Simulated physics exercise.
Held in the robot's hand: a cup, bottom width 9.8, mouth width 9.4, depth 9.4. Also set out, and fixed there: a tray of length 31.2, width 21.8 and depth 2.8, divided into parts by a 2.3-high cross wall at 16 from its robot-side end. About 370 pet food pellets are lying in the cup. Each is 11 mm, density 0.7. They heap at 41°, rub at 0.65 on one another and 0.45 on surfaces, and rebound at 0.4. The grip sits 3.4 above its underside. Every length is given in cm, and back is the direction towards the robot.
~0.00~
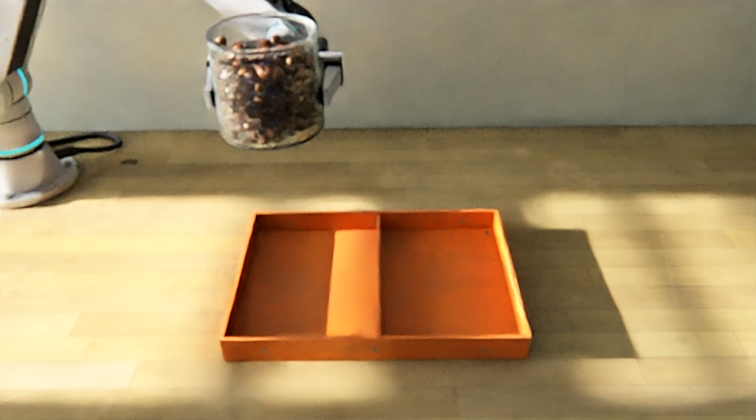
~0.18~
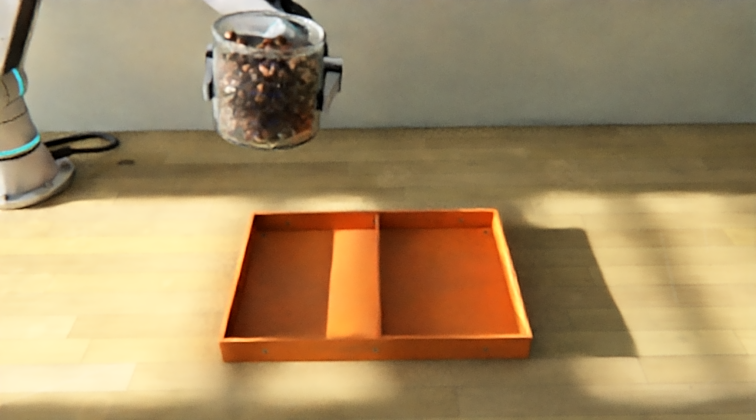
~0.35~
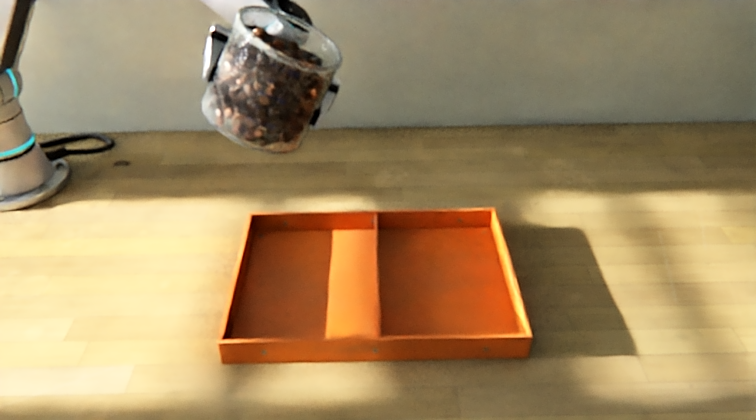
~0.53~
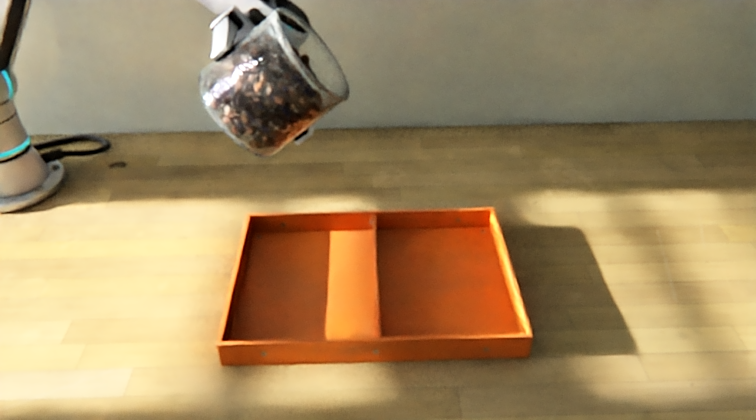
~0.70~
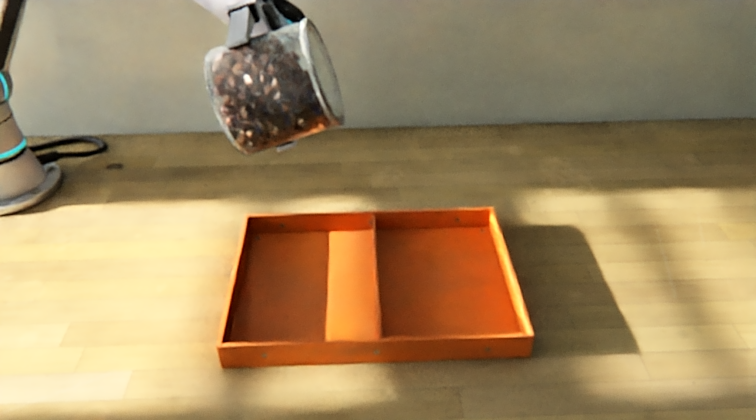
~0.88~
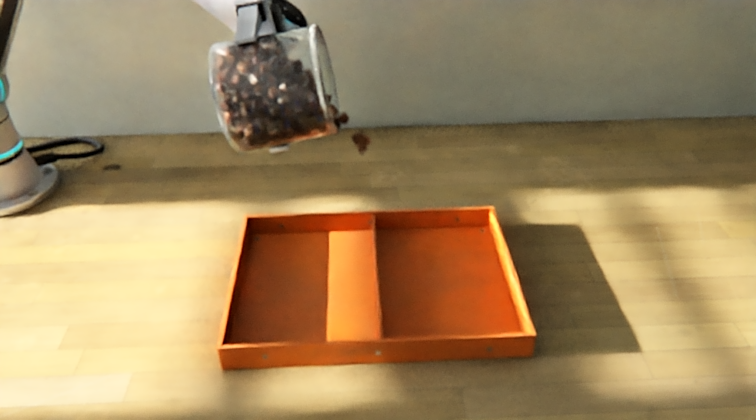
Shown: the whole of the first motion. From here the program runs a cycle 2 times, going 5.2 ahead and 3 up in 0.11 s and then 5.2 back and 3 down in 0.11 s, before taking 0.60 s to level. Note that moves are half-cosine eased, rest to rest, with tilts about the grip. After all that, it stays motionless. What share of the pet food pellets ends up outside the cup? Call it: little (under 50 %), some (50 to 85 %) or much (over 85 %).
Much - over 85 %.
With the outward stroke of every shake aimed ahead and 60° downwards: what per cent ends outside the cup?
About 25 per cent.
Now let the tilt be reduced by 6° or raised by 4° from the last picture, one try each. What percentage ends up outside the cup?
They would come to near 95 and 100 per cent.
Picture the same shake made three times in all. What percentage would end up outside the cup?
About 100 per cent, then.
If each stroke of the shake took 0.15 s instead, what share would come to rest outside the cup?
Roughly 80 in a hundred.
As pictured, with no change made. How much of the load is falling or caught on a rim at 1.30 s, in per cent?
Roughly 5 per cent.
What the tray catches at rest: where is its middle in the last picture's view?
Roughly at (464, 281) in the last picture.
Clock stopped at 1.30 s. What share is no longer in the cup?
Roughly 95 percent up to then.
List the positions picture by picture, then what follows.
In the first frame, cup middle at (268, 81), level; upper third of the load around (266, 69), from x 220 to 315, top at y 40; 370 in the cup.
In the second frame, cup middle at (268, 80), tilted 8° forward; upper third of the load around (265, 69), from x 220 to 315, top at y 35.
In the third frame, cup middle at (271, 81), tilted 28° forward; upper third of the load around (260, 67), from x 215 to 320, top at y 35.
In the fourth frame, cup middle at (275, 85), tilted 52° forward; upper third of the load around (260, 67), from x 215 to 320, top at y 35.
In the fifth frame, cup middle at (277, 89), tilted 72° forward; upper third of the load around (259, 68), from x 220 to 325, top at y 40.
In the sixth frame, cup middle at (277, 90), tilted 80° forward; upper third of the load around (258, 72), from x 220 to 365, top at y 45; 367 in the cup, 3 in flight or on a rim.
By 1.30 s, tilted 80° forward, highest piece 24 above the table; 285 in the far-side part, 49 on the table or floor, 13 in the cup, 6 in the robot-side part, 17 in flight or on a rim.
By 1.71 s, tilted 21° forward, highest piece 29 above the table; 290 in the far-side part, 61 on the table or floor, 11 in the cup, 8 in the robot-side part.
By 2.12 s, level, highest piece 24 above the table; 290 in the far-side part, 61 on the table or floor, 11 in the cup, 8 in the robot-side part.
By 3.17 s, level, highest piece 24 above the table; 290 in the far-side part, 61 on the table or floor, 11 in the cup, 8 in the robot-side part.
Final count, 290 in the far-side part, 61 on the table or floor, 11 in the cup, 8 in the robot-side part. That is 97 % outside the cup.
